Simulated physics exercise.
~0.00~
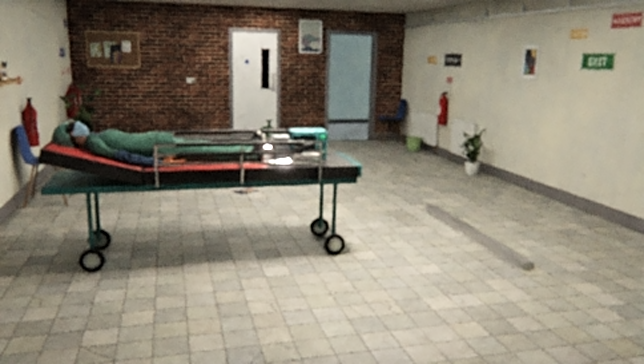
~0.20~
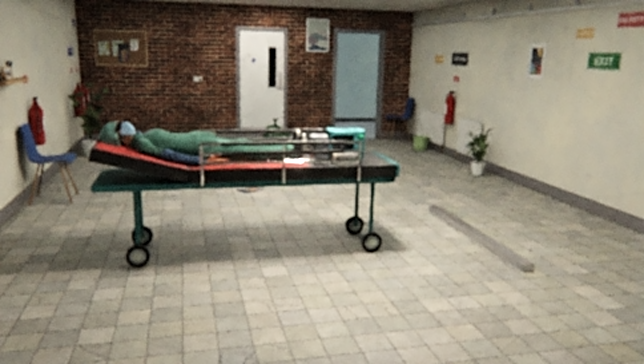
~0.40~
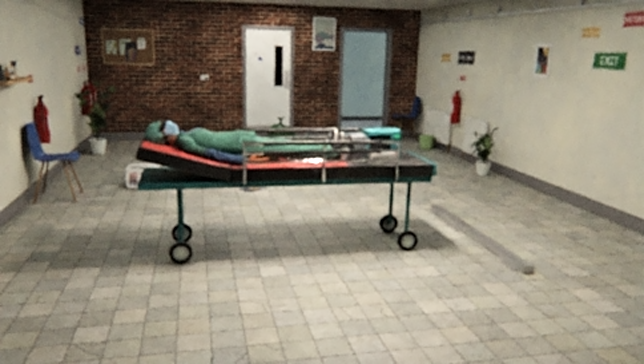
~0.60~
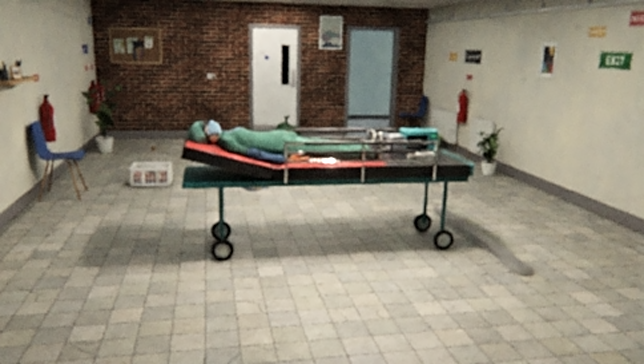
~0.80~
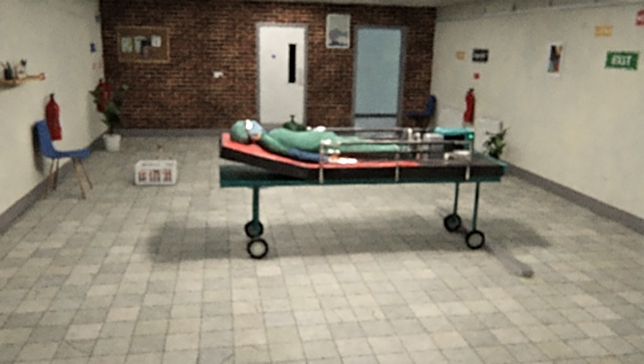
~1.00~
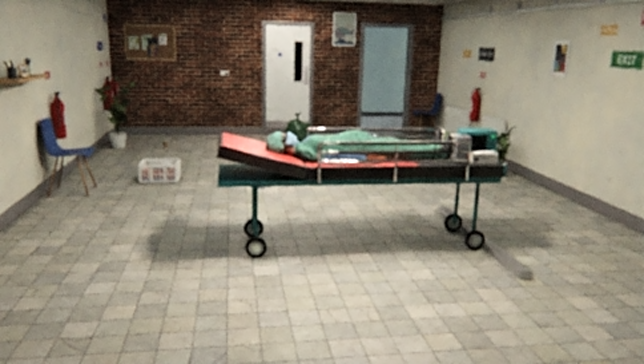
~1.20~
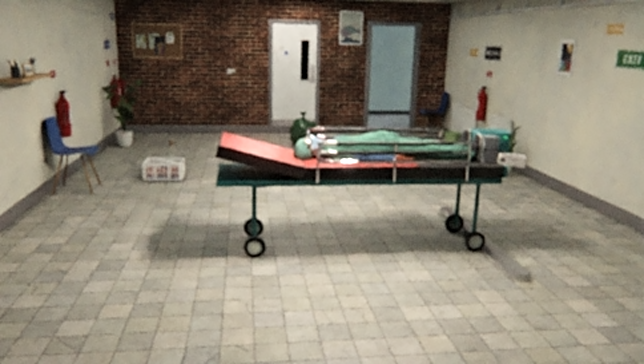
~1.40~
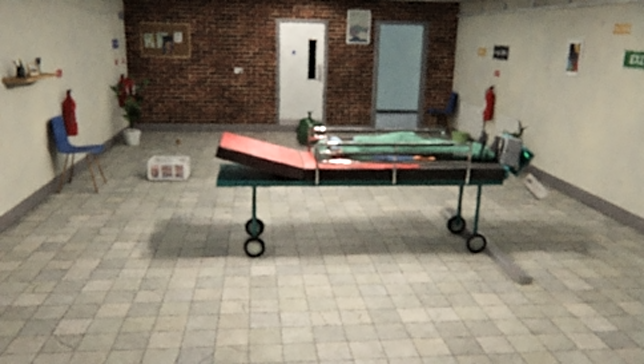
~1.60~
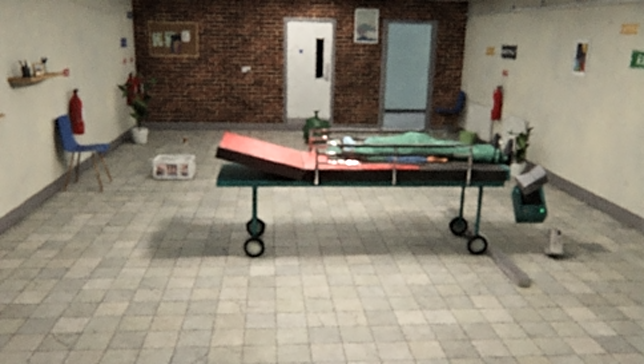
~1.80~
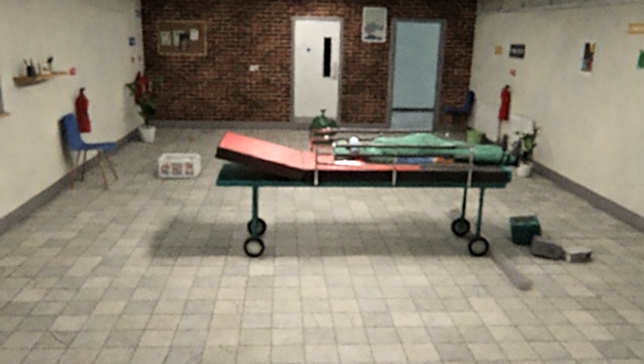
Wheeled trolley rolling right and stopping short, the green-clad figure sliding feet first as monitor, pump and white box drop off.
